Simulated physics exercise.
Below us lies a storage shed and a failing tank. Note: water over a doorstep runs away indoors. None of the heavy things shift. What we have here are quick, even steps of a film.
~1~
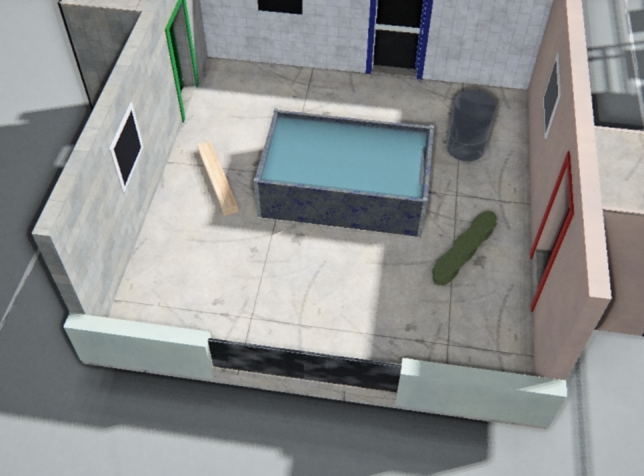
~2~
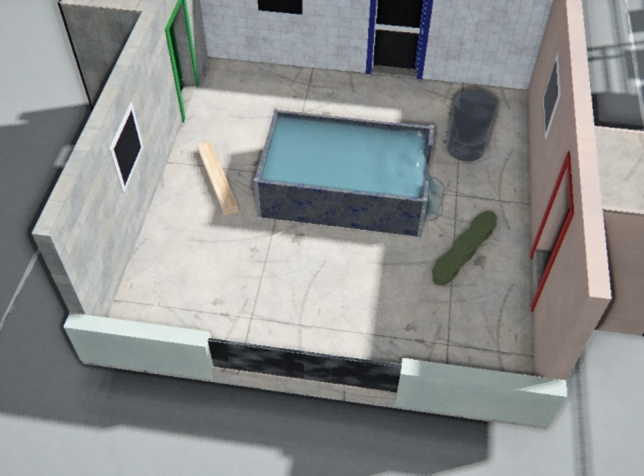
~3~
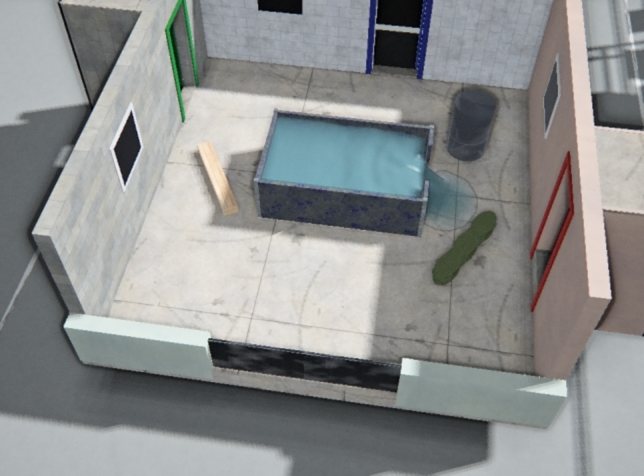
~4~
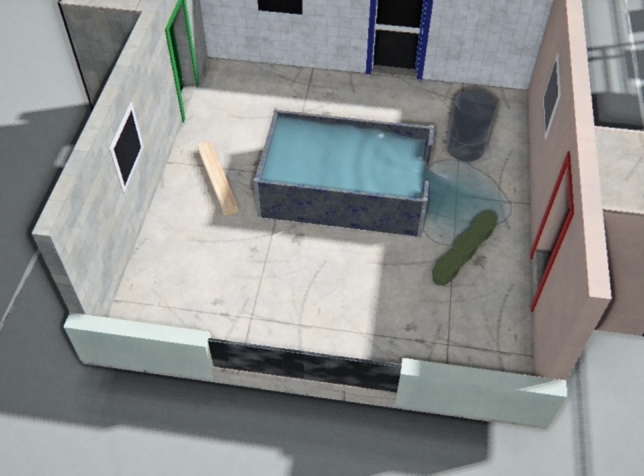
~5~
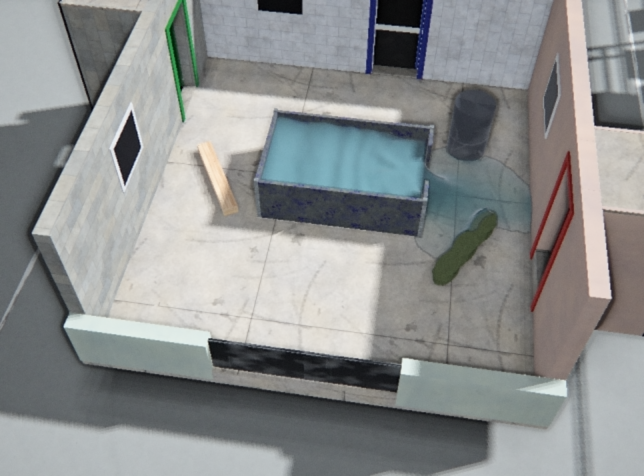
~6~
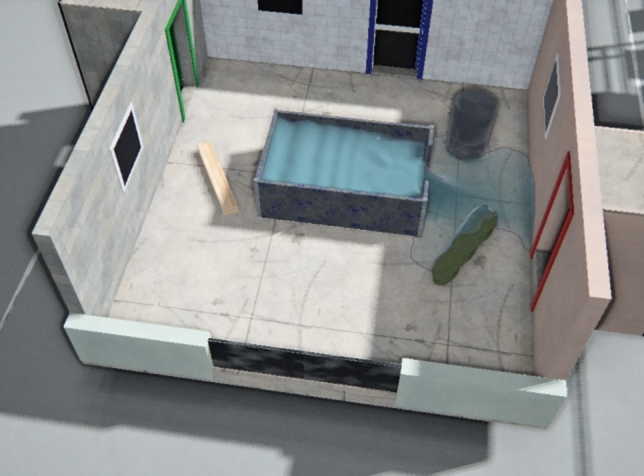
In this clip, an open tank of blue water stands still in a roofless room, then water pours from its right side and spreads across the floor, around the green object and over to the right wall.
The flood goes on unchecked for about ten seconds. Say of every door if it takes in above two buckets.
Blue door: Exceeds it; green door: Exceeds it; red door: Does not exceed it.
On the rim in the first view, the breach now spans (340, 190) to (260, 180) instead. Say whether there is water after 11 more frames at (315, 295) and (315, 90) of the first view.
Respectively: Drenched and parched.
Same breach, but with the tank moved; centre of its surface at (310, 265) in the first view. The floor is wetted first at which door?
That would be the red door, I say.
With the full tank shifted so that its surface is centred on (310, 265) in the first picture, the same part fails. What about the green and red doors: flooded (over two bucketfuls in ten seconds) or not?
Green door: Above the limit; red door: Above the limit.
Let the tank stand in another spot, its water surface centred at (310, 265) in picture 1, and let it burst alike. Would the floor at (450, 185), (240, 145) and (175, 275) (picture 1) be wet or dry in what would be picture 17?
Result: Inundated; spared; spared.
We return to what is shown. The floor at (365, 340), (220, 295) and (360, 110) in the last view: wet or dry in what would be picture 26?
Same order as asked: Drenched; drenched; drenched.
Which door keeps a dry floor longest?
I pick the green one.
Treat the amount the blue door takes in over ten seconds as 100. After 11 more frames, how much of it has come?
I'd put it at about 0 per cent.
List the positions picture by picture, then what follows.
In the first picture, the open tank at (347, 157) is whole and still.
In the second picture, water pours out at (423, 188) and has run to (433, 181).
In the third picture, water pours out at (423, 188) and has run to (470, 193).
In the fourth picture, water pours out at (423, 188) and has run to (505, 202).
In the fifth picture, the front is at (529, 192), out from the gap at (423, 188).
In the sixth picture, water pours out at (423, 187) and has run to (529, 162).
A moment on, water covers 15 % of the floor; the blue door not reached, the green door not reached, the red door wet at the sill, nothing in.
Next, water covers 35 % of the floor; the blue door not reached, the green door not reached, the red door wet at the sill, nothing in.
Then, water covers 55 % of the floor; the blue door under two buckets in, the green door not reached, the red door wet at the sill, nothing in.
Later, water covers 85 % of the floor; the blue door over two buckets in, the green door over two buckets in, the red door wet at the sill, nothing in.
In the end, water covers 95 % of the floor; the blue door over two buckets in, the green door far over two buckets in, the red door wet at the sill, nothing in.
